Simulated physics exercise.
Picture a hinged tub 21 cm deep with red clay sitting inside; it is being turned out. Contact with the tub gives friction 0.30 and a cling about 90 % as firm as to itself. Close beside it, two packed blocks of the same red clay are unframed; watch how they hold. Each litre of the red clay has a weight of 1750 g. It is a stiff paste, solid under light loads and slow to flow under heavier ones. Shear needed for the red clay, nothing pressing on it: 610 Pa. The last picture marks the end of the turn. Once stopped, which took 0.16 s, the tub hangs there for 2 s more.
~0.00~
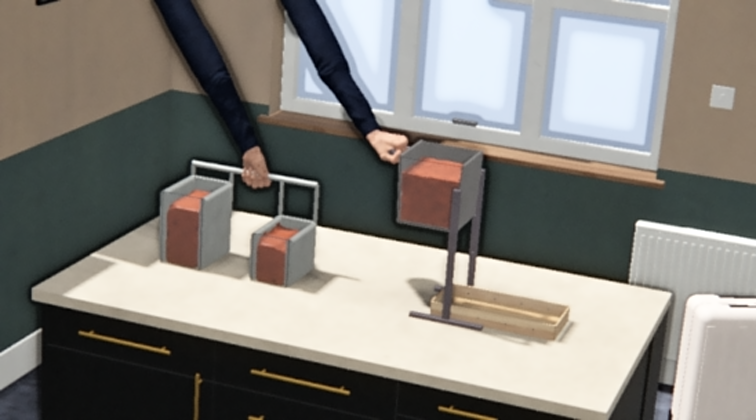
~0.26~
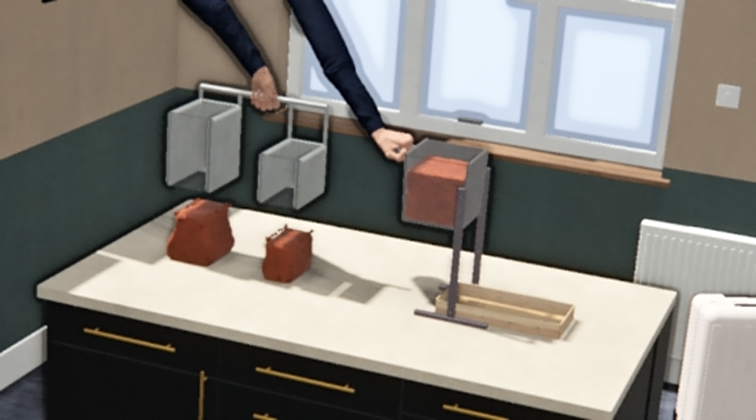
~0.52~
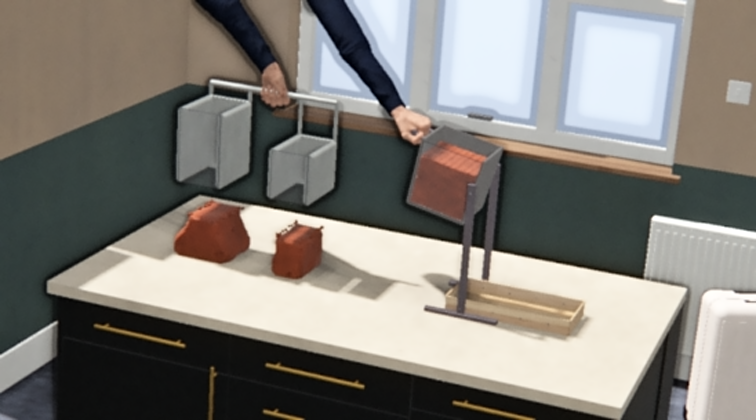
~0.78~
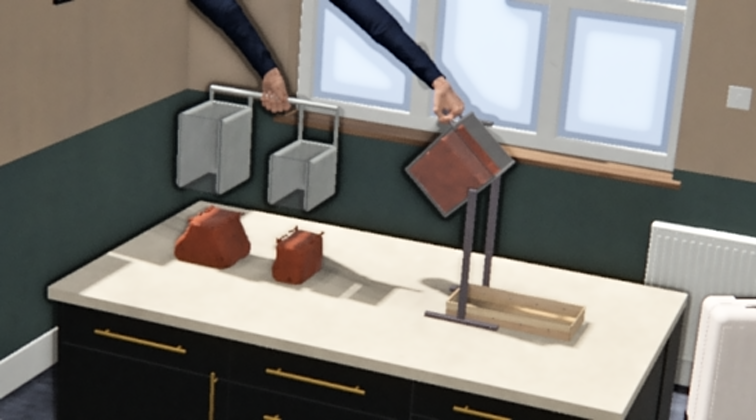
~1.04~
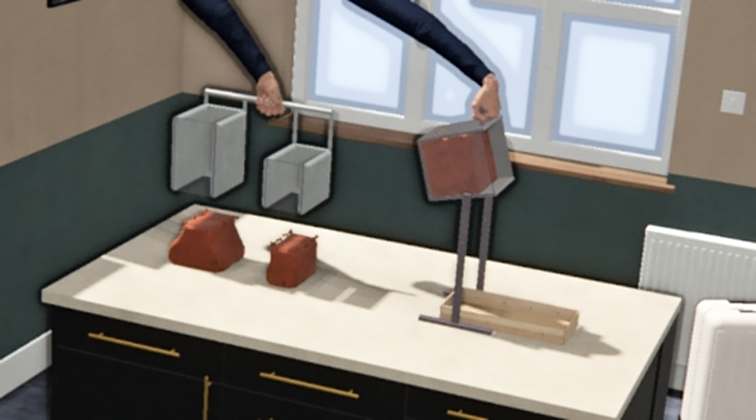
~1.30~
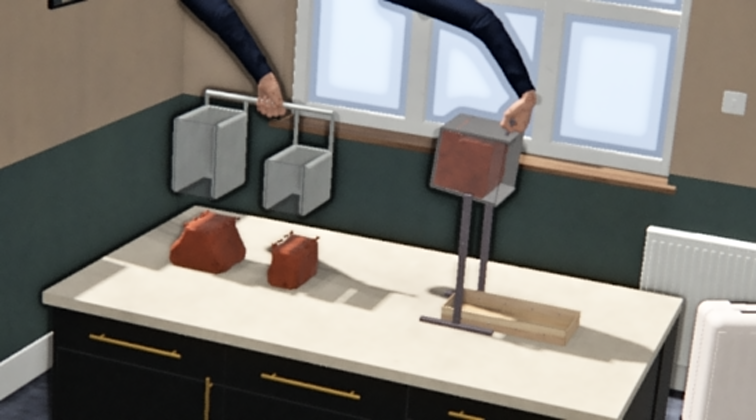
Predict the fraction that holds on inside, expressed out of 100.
Around 76 out of 100.
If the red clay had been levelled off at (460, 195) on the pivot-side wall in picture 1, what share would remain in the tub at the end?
It would be near 100 %.
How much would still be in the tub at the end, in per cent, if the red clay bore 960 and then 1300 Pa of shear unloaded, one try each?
100 %, then 100 %.
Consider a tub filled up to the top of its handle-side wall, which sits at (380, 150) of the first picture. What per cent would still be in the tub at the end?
About 45 per cent.
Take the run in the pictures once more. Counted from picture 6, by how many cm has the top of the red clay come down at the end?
The top ends up some 0 cm below its level in the last picture.
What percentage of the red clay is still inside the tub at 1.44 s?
Near 100 %.
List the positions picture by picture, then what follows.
Handle-side rim at (402, 156), tilt 0 degrees; crest of the red clay at (405, 172); block heights 21 cm, 13 cm (left to right), in the first picture.
Handle-side rim at (408, 154), tilt 0 degrees; crest of the red clay at (411, 170); block heights 17 cm, 13 cm (left to right), in the second picture.
Handle-side rim at (425, 140), tilt 12 degrees; crest of the red clay at (426, 157); block heights 15 cm, 13 cm (left to right), in the third picture.
Handle-side rim at (454, 127), tilt 42 degrees; crest of the red clay at (445, 141); block heights 15 cm, 13 cm (left to right), in the fourth picture.
Handle-side rim at (483, 131), tilt 73 degrees; crest of the red clay at (464, 136); block heights 15 cm, 13 cm (left to right), in the fifth picture.
Handle-side rim at (507, 144), tilt 95 degrees; crest of the red clay at (447, 132); block heights 15 cm, 13 cm (left to right), in the sixth picture.
After 1.44 s, the tub is at 95 degrees and holds 100 %.
After 1.61 s, the tub is at 95 degrees and holds 99 %.
After 1.78 s, the tub is at 95 degrees and holds 89 %.
After 1.95 s, the tub is at 95 degrees and holds 78 %.
After 3.30 s, the tub is at 95 degrees and holds 76 %.
